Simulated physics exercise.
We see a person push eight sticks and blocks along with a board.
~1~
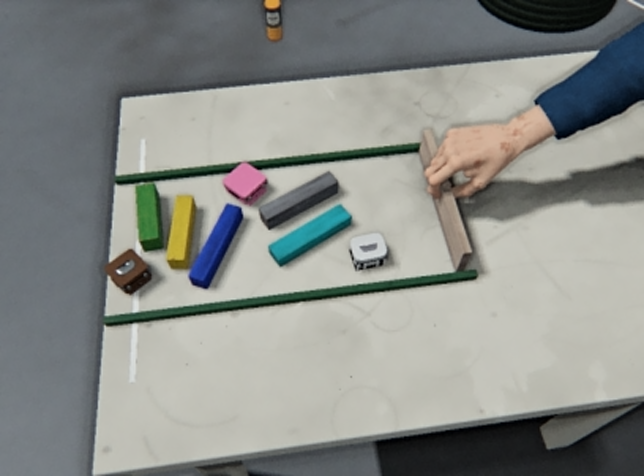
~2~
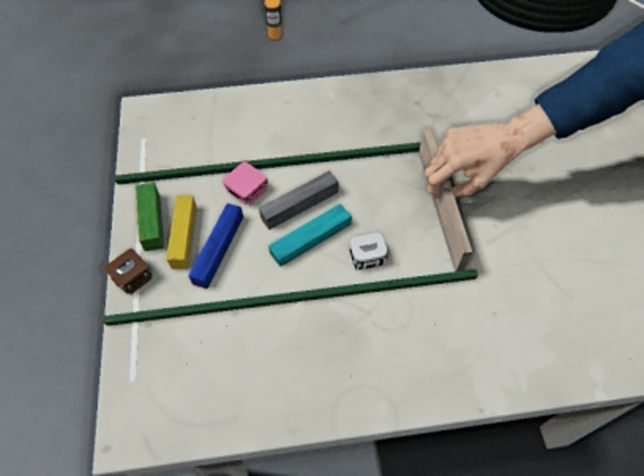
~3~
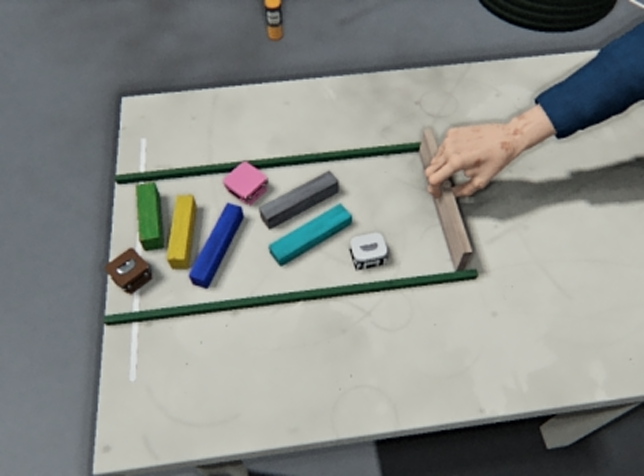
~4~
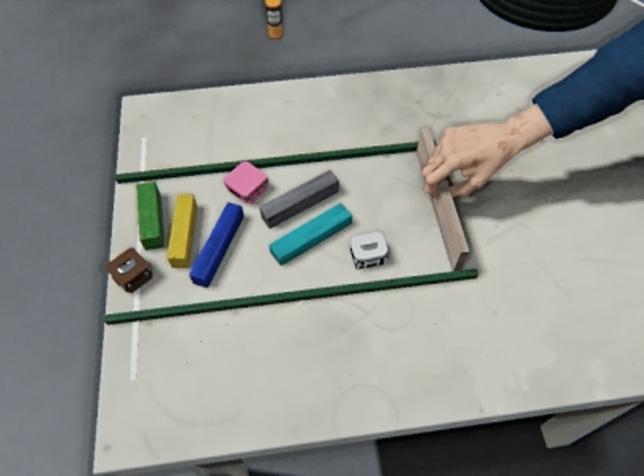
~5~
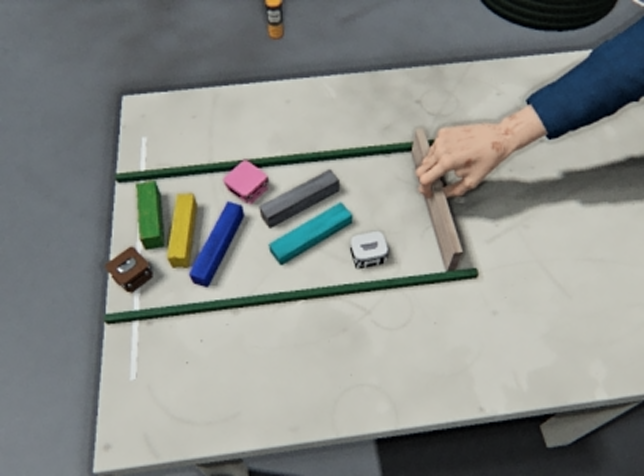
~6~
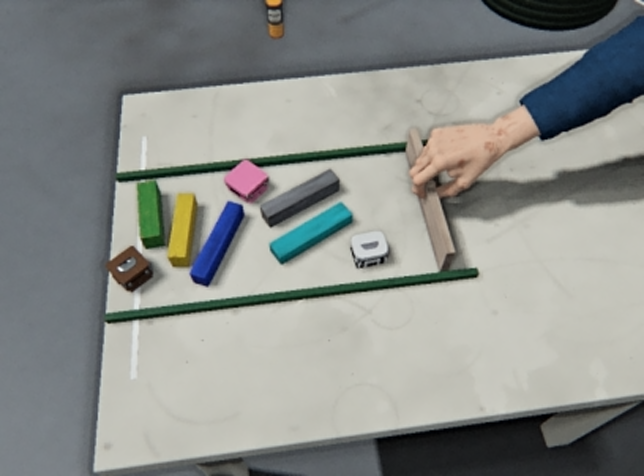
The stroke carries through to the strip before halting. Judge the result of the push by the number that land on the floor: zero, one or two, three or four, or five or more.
The number that land on the floor is five or more.
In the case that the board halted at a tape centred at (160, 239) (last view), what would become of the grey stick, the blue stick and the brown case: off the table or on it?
This time the grey stick does not drop; after it, the blue stick drops; finally, the brown case drops.
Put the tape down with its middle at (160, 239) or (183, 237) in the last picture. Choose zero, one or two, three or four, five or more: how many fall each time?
Three to four; just one or two.
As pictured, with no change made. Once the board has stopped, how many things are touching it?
1 in contact.
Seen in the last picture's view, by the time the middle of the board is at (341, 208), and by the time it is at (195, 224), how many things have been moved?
The counts are 3 and 8.
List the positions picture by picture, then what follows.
The first frame shows brown case (129, 273); green bar (149, 217); yellow bar (182, 232); board (443, 198); tape (139, 244).
The second frame shows green bar (150, 216); turquoise stick (311, 235).
The third frame shows yellow bar (183, 231); pink case (246, 185).
The fourth frame shows brown case (130, 271); blue stick (218, 244).
The fifth frame shows green bar (150, 215); board (435, 197).
The sixth frame shows brown case (131, 270); green bar (151, 214); yellow bar (183, 229); board (428, 197); tape (140, 242).
Soon after, none off yet; brown case at rest near (131, 270); green bar at rest near (151, 214); yellow bar at rest near (183, 229).
After that, none off yet; brown case displaced a little near (115, 272); green bar displaced a little near (138, 210); yellow bar displaced a little near (156, 227).
In the end, the number that fall off is five or more; gone, turquoise stick, grey stick, pink case, blue stick, yellow bar, green bar and brown case.
